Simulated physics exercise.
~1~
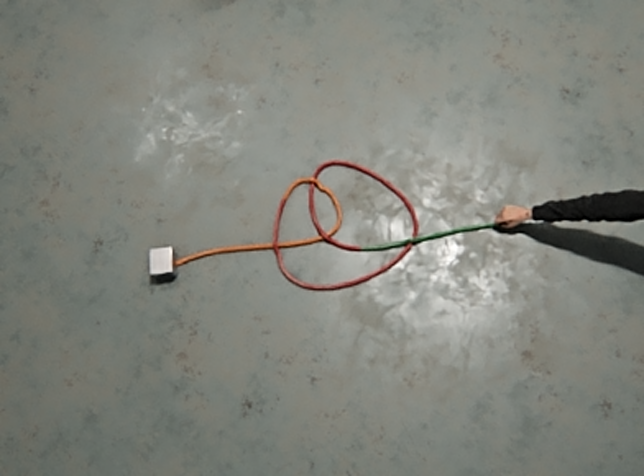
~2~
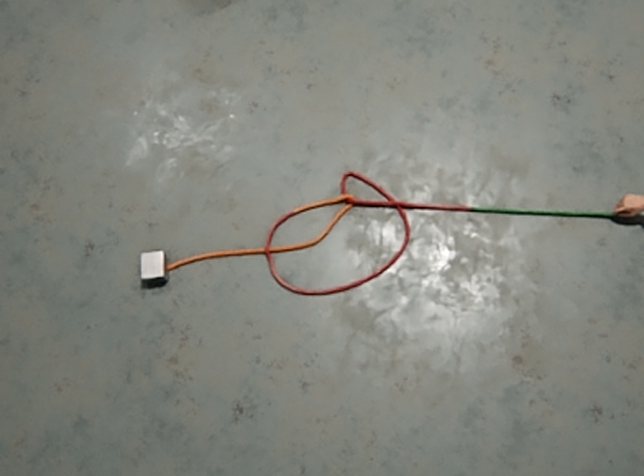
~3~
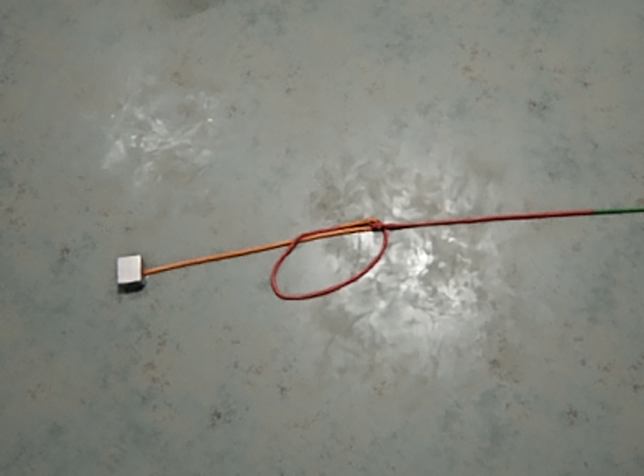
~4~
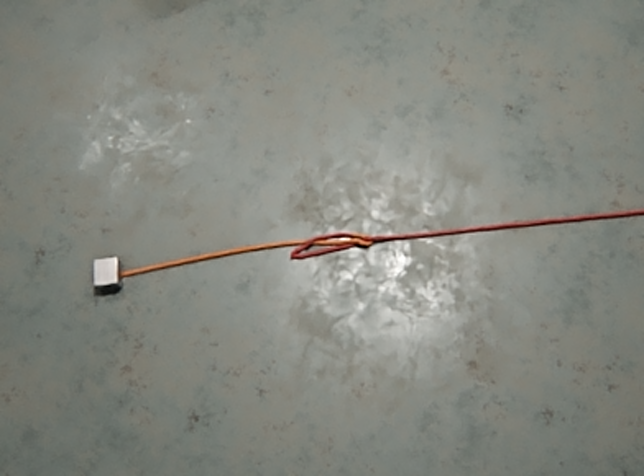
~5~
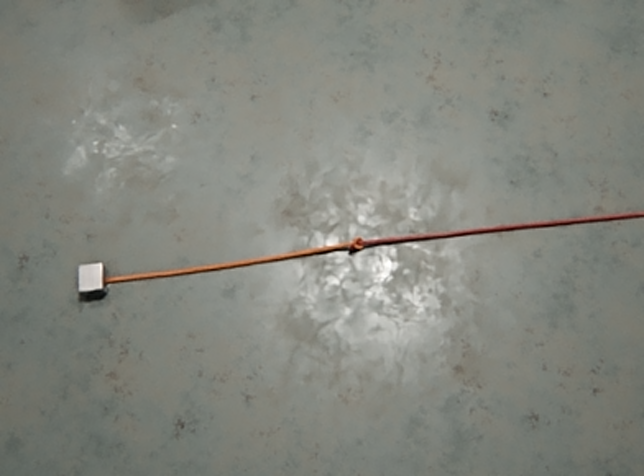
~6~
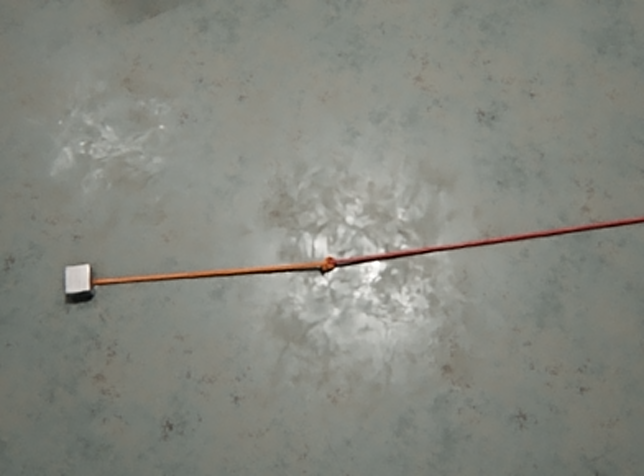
Multicoloured rope tied to a small pale block being pulled right by a hand, its loops shrinking and tightening into a small knot.
